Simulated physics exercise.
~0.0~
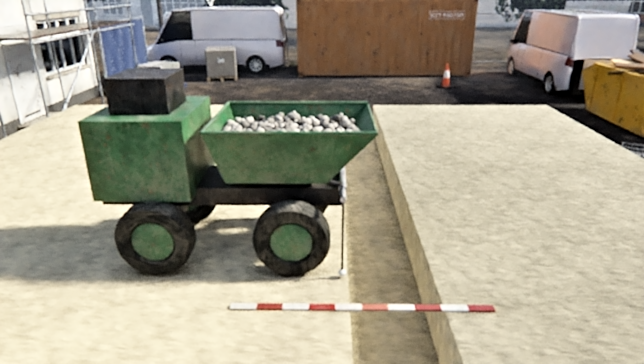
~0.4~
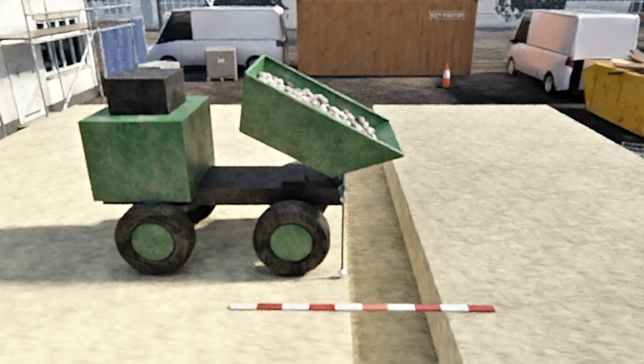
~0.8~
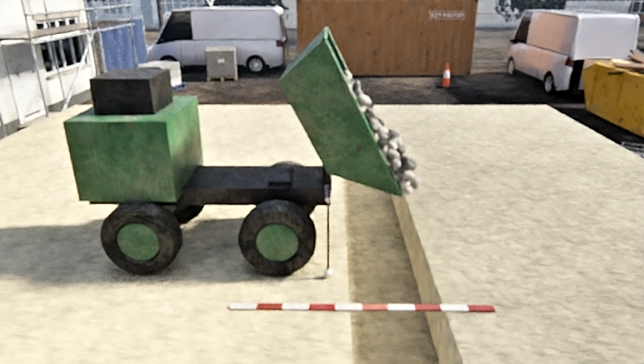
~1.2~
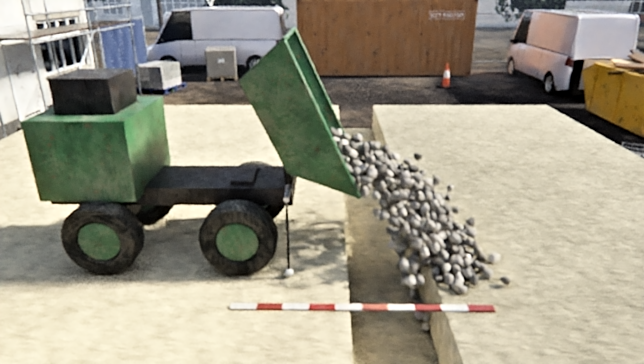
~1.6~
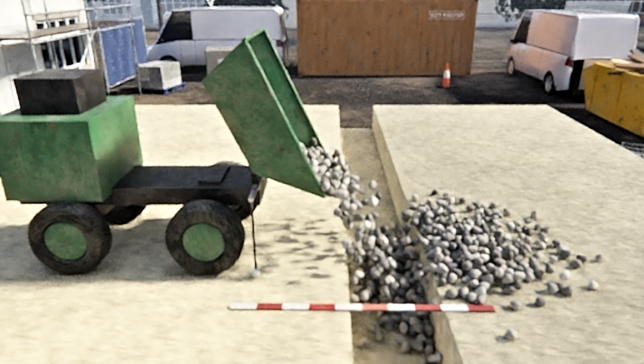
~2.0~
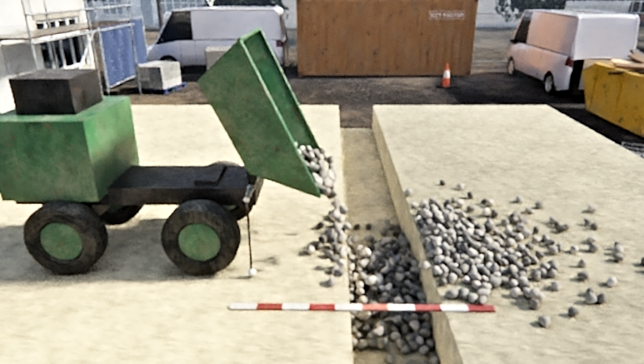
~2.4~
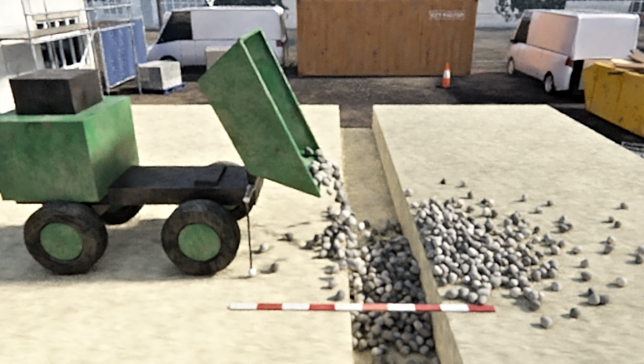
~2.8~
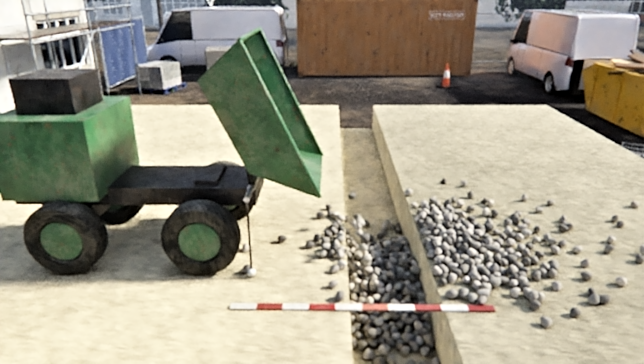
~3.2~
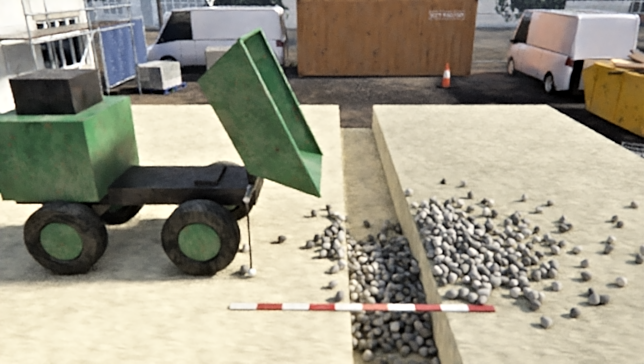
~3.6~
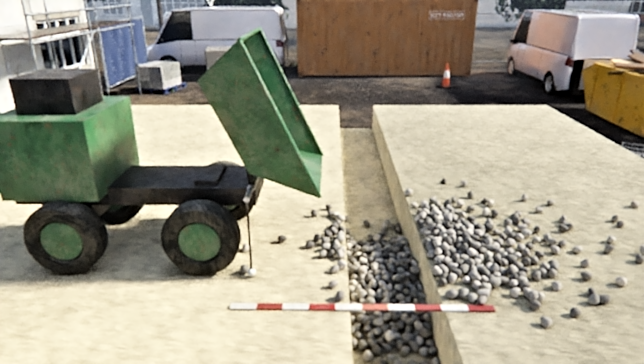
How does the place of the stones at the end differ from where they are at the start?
At the start the stones sit together in the dumper's green body. At the end they lie lower and further right, mostly in the trench, with many spread over the right-hand slab and a few on the left edge.
A green dumper loaded with grey stones stands on a pale slab at the left of a building yard, facing a straight trench, seen from the side and slightly above. A red-and-white striped staff lies in front, with white vans, a brown container and an orange cone behind. The body tips steeply forward to the right, and the machine rolls back to the left as the stones pour out. They land on the far slab and in the trench, the last few dropping near the left edge. The body stays raised and empty, and the stones lie still, mostly in the trench.
